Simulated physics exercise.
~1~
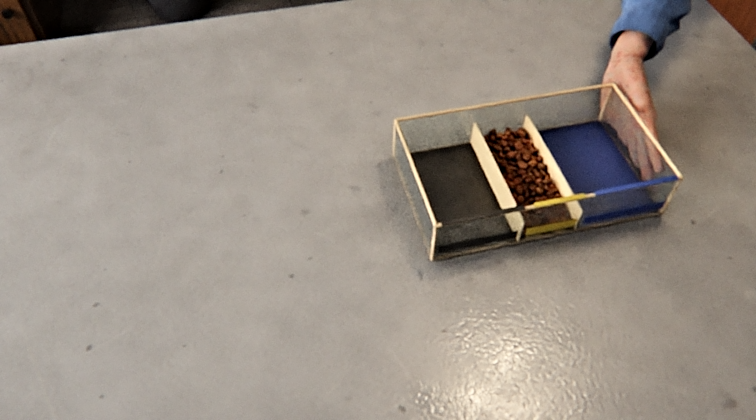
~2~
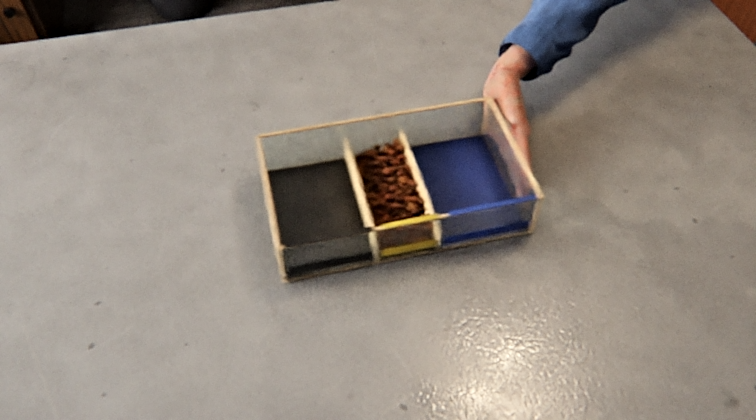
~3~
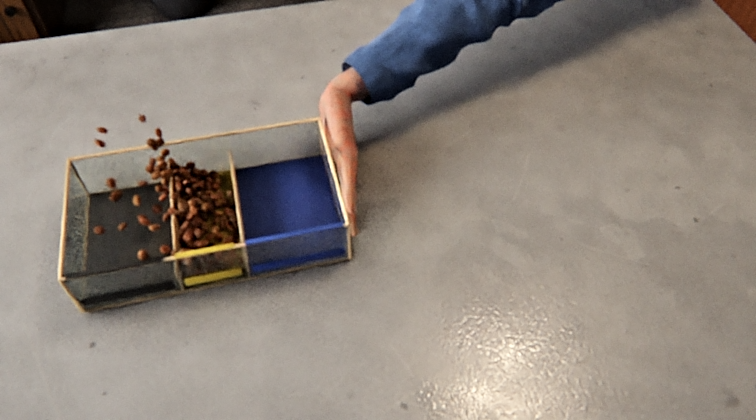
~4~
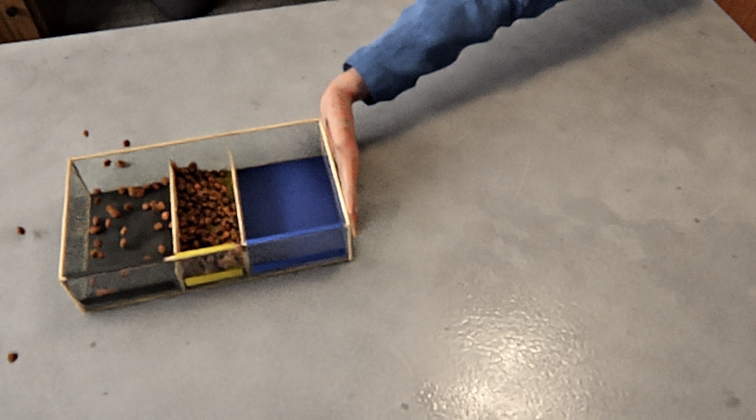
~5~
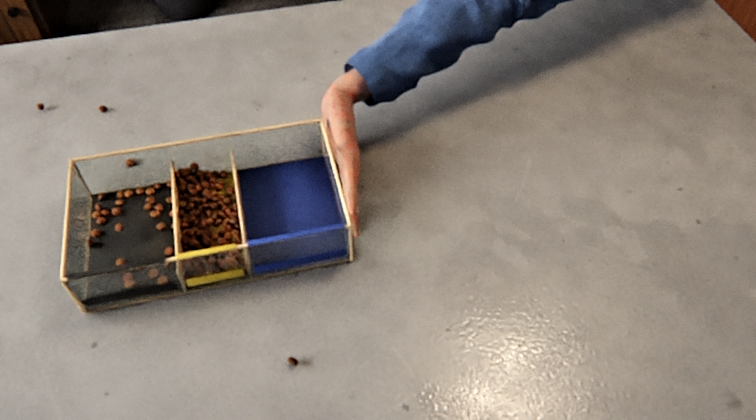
A hand-pushed tray slides left and stops, spilling brown kibble into the black section and outside.
